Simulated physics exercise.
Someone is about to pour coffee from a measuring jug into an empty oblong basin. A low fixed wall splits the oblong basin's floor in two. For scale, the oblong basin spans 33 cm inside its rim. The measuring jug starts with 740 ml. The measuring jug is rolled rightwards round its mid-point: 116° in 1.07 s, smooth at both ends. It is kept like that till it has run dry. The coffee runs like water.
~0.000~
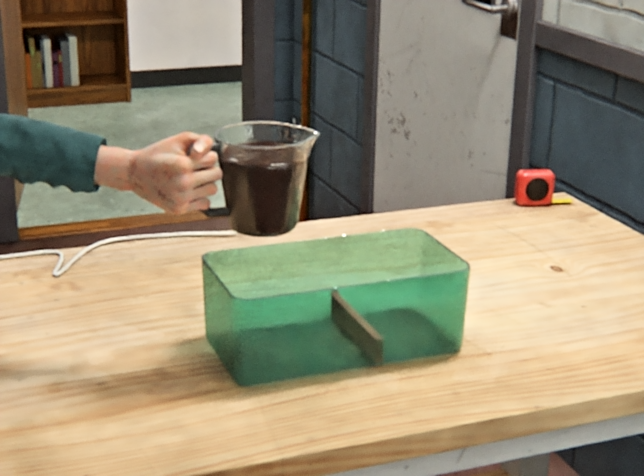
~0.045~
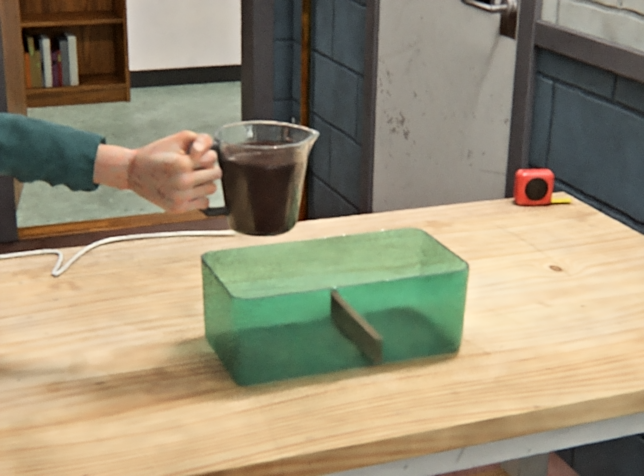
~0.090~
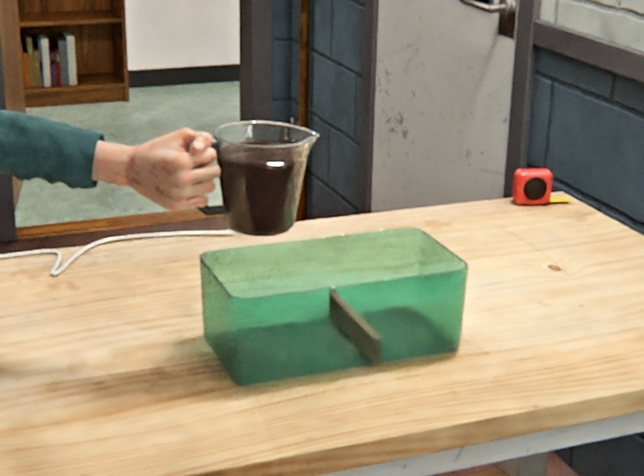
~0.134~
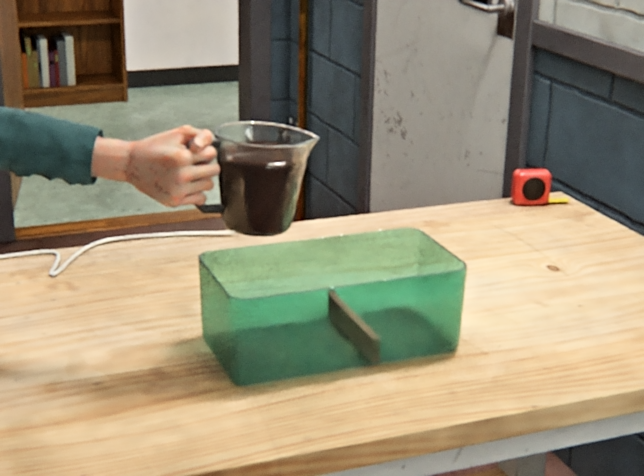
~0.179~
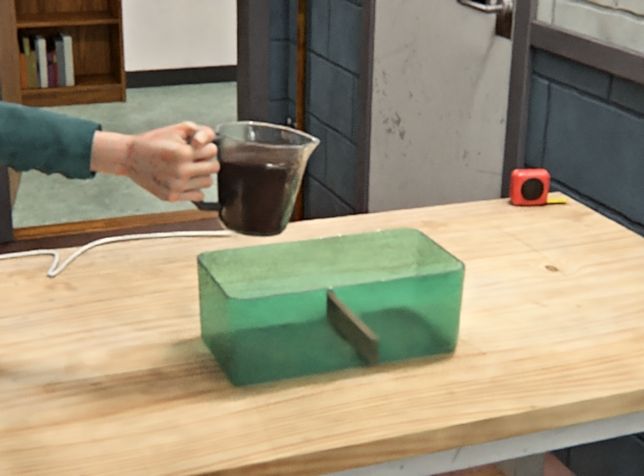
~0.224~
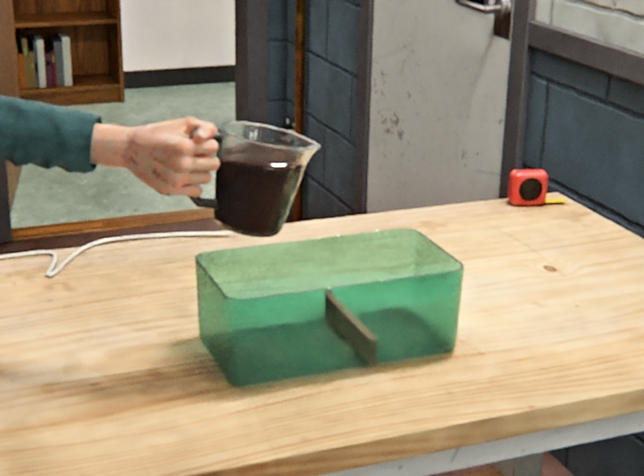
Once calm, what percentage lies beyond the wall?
About 48 per cent.
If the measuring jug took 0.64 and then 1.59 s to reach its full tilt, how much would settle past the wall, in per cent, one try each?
First 30, then 60 per cent.
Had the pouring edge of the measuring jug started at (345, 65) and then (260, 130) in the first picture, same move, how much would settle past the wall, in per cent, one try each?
First 75, then 10 per cent.
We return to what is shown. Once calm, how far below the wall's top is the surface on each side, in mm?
Some 24 mm on the left and 18 mm on the right.
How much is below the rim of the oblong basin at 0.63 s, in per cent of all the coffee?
Near 8 in a hundred.
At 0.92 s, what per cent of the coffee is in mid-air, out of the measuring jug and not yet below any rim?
Some 10 per cent.
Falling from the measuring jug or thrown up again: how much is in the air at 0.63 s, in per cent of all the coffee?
Some 20 per cent.
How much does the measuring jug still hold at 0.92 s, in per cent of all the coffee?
Near 10 in a hundred.
By 0.63 s the tilt is 74° and 72 per cent is still to pour, 0 is left of the wall and 8 right of it.
By 0.92 s the tilt is 111° and 10 per cent is still to pour, 32 is left of the wall and 47 right of it.
By 1.23 s the tilt is 116° and 0 per cent is still to pour, 51 is left of the wall and 48 right of it.
By 1.57 s the tilt is 116° and 0 per cent is still to pour, 51 is left of the wall and 48 right of it.
At rest 51 per cent lies left of the wall, 48 right of it and 1 outside.
